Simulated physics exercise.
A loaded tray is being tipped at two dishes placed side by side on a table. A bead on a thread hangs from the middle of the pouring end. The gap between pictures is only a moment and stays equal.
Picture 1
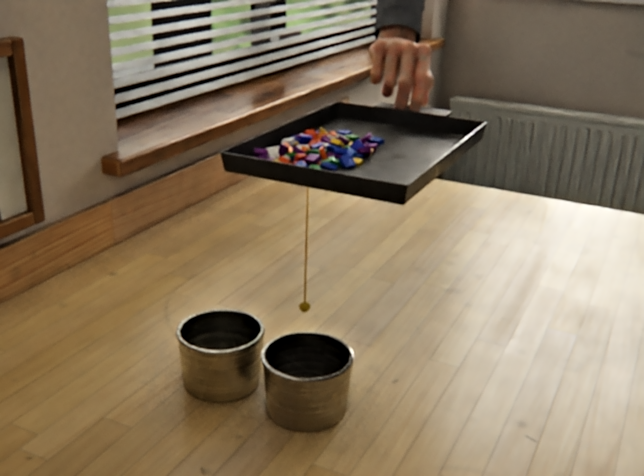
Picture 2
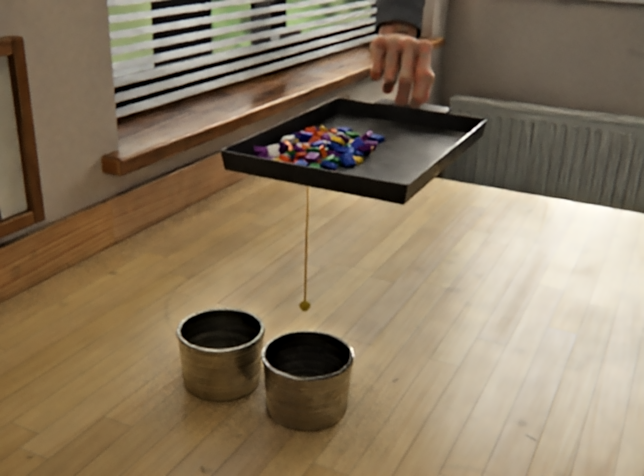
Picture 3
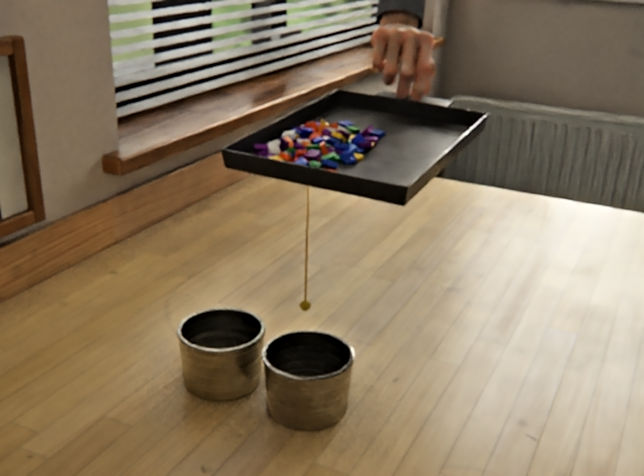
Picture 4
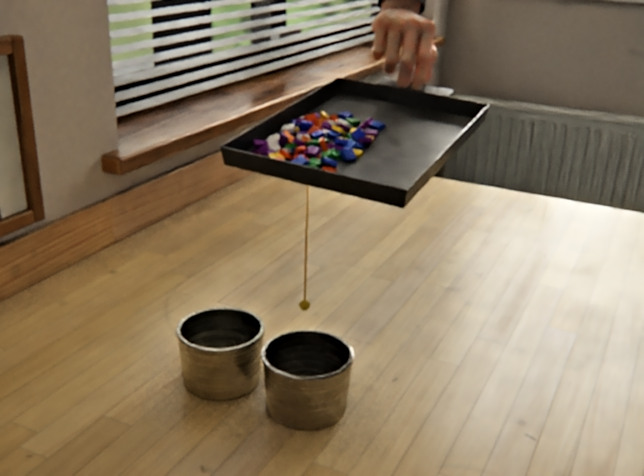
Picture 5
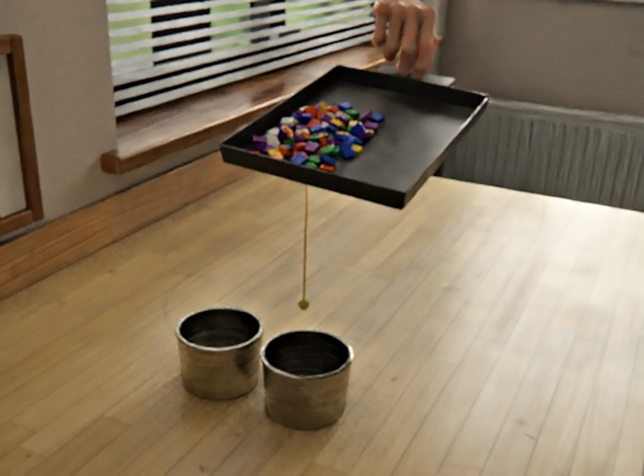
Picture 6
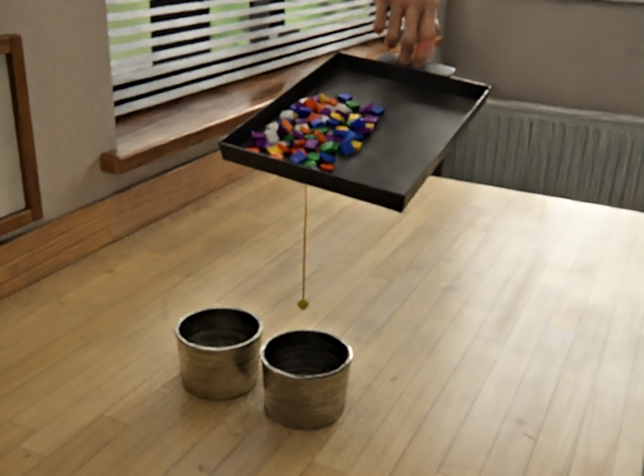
A hand gradually raises the back of a dark tray of colourful pieces above two dishes.
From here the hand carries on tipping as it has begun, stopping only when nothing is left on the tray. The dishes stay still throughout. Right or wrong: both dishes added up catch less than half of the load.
Right, they catch less than half.
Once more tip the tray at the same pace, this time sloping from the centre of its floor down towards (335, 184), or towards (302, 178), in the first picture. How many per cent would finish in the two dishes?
In order, some 60 % and some 70 %.
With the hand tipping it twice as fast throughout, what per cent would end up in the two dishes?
Roughly 20 percent.
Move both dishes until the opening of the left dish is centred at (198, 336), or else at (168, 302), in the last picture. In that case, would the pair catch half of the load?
Result, first setup: A minority share; second setup: A minority share.
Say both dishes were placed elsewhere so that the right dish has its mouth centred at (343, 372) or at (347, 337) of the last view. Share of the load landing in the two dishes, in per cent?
You'd get 20 in a hundred first and 60 in a hundred after that.
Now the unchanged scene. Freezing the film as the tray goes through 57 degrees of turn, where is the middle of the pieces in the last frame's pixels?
I'd put the middle of the pieces at roughly (338, 167).
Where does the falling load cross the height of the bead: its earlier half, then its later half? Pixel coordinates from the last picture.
I'd say around (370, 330) at first, then around (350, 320).
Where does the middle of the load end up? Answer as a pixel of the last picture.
(346, 405).
Just after the last frame, tray tipped steeply; every one on the tray.
A moment on, tray tipped right over; the larger part on the tray; about a tenth in the right dish; about a tenth outside both; just a few in the air.
Further on, tray tipped past a quarter turn; roughly a third in the right dish; roughly two thirds outside both.
When it is over, tray tipped past a quarter turn; roughly a third in the right dish; not one in the left dish; roughly two thirds outside both.
